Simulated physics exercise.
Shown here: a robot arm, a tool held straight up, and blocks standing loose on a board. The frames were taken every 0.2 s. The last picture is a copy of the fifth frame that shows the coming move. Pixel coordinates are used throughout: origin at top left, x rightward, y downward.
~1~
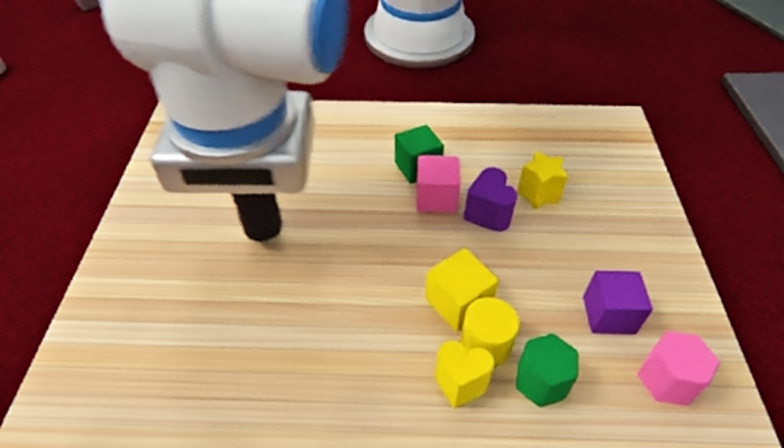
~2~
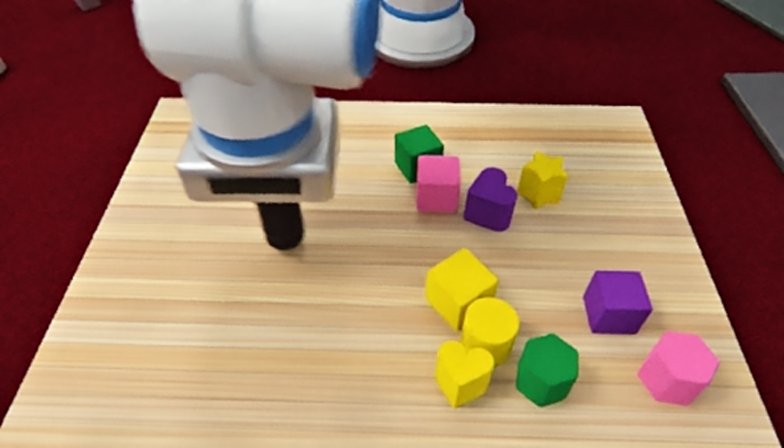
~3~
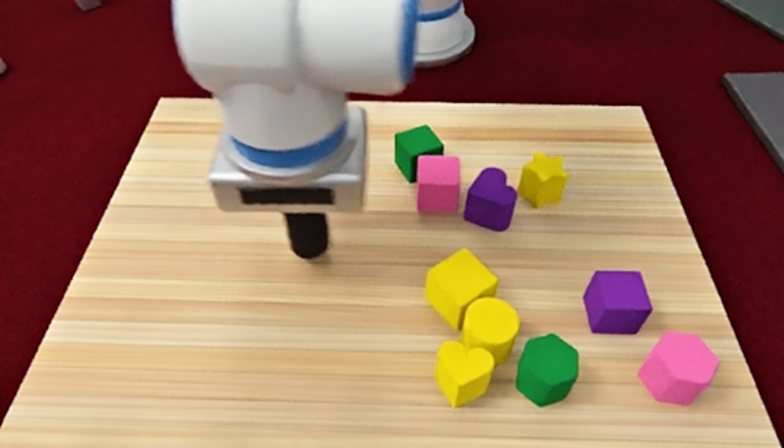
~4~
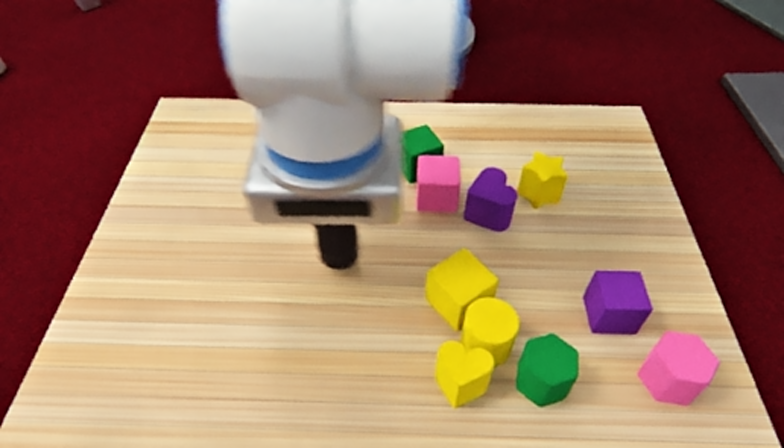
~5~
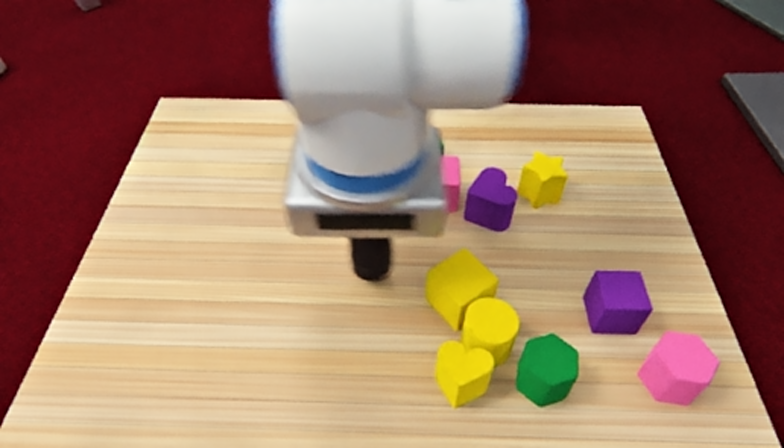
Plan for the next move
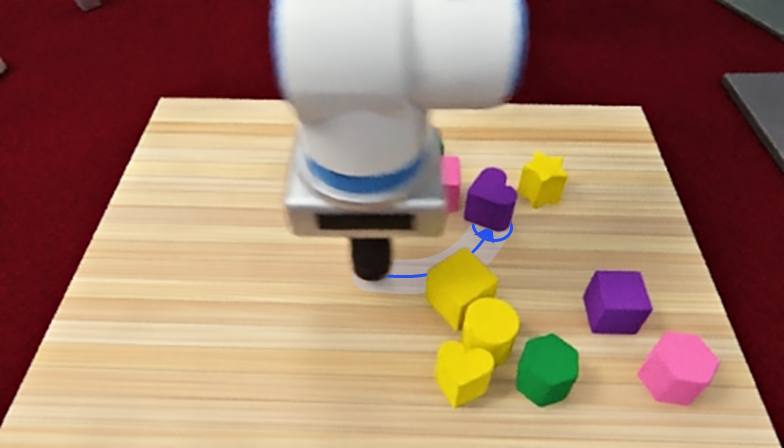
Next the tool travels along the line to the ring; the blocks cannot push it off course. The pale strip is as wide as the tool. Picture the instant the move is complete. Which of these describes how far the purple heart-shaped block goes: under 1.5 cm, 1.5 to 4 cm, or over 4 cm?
The move is medium, 1.5 to 4 cm.
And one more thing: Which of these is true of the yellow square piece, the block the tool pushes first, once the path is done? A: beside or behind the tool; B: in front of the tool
A
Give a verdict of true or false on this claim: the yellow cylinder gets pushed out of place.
This is false.
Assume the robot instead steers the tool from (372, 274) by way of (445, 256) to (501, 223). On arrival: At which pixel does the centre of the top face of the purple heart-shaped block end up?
In the picture, it is at (504, 167).
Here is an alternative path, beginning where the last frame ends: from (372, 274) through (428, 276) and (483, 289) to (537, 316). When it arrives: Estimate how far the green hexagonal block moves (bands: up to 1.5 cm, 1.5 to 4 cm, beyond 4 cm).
Middling, 1.5 to 4 cm.
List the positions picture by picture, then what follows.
In the first picture, tool's lower end (263, 228); pink square piece (439, 169); yellow square piece (463, 275); yellow cylinder (493, 319); purple heart-shaped block (493, 186).
In the second picture, tool (285, 235); blocks still.
In the third picture, tool (311, 244); blocks still.
In the fourth picture, tool (339, 254); blocks still.
In the fifth picture, tool (372, 265); pink square piece partly hidden; yellow square piece (463, 275); yellow cylinder (493, 319); purple heart-shaped block (493, 186).
Drawn move, from (372, 274) through (424, 275) and (468, 257) to (492, 226).
What follows on the original path. One third of the way, tool (427, 266); nothing pushed yet.
Two thirds of the way, tool (469, 247); yellow square piece (473, 278), turned 10° clockwise.
At the end, tool (494, 216); pink square piece still; yellow square piece (473, 278), turned 10° clockwise; yellow cylinder still; purple heart-shaped block (498, 170), turned 20° anticlockwise.
